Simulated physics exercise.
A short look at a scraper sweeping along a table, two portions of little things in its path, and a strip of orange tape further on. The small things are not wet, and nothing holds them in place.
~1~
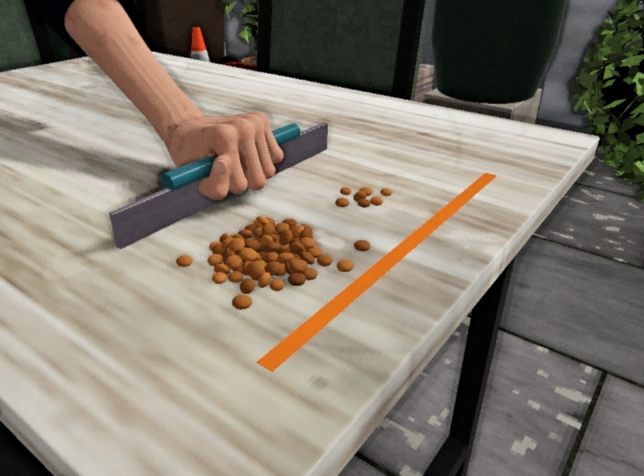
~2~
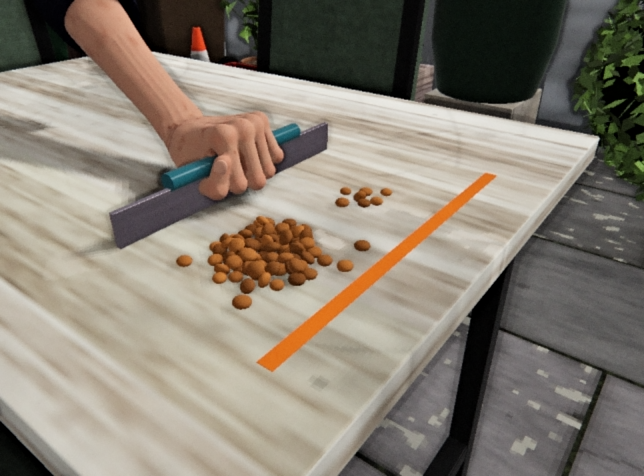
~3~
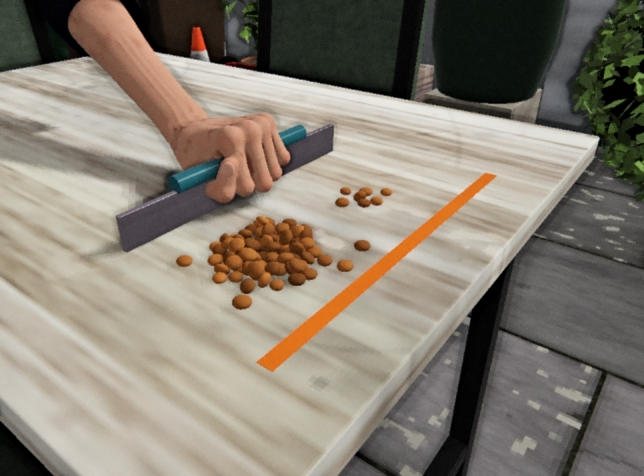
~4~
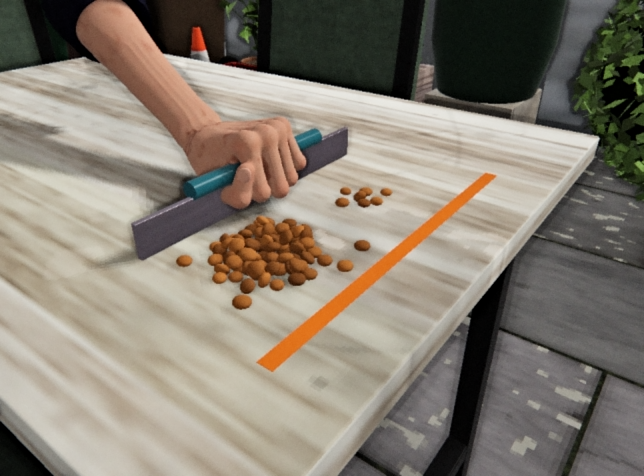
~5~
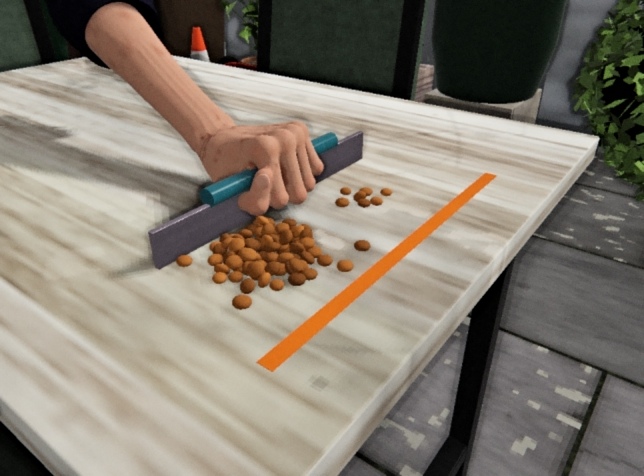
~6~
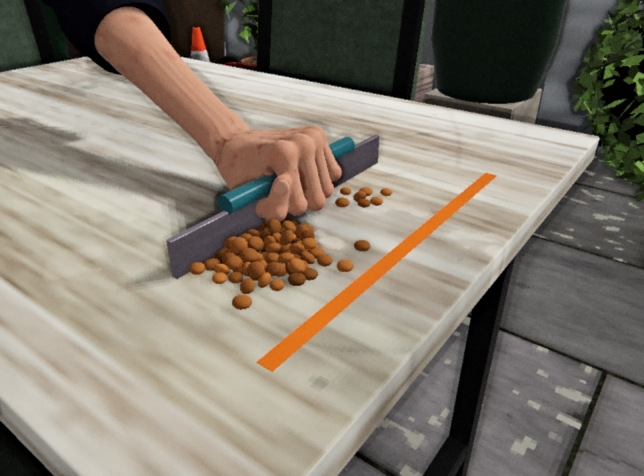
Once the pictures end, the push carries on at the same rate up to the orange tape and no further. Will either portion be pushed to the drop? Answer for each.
The front portion: Yes, partly over; the back portion: No.
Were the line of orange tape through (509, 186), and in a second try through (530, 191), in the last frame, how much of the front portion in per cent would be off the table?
Roughly 50% and 90%.
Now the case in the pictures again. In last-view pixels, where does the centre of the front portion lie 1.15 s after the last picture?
Around (394, 300).
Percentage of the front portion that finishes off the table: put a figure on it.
Near 10 %.
Then, 0.42 s later than the last frame, scraper still moving, near (354, 195); front portion all on the table, its front near (398, 273); back portion all on the table, its front near (400, 209).
Then, 0.87 s later than the last frame, scraper stopped at the orange tape; front portion about a tenth over the edge; back portion all on the table, its front near (461, 228).
When it is over, scraper stopped at the orange tape; front portion about a tenth over the edge; back portion all on the table, its front near (461, 228).
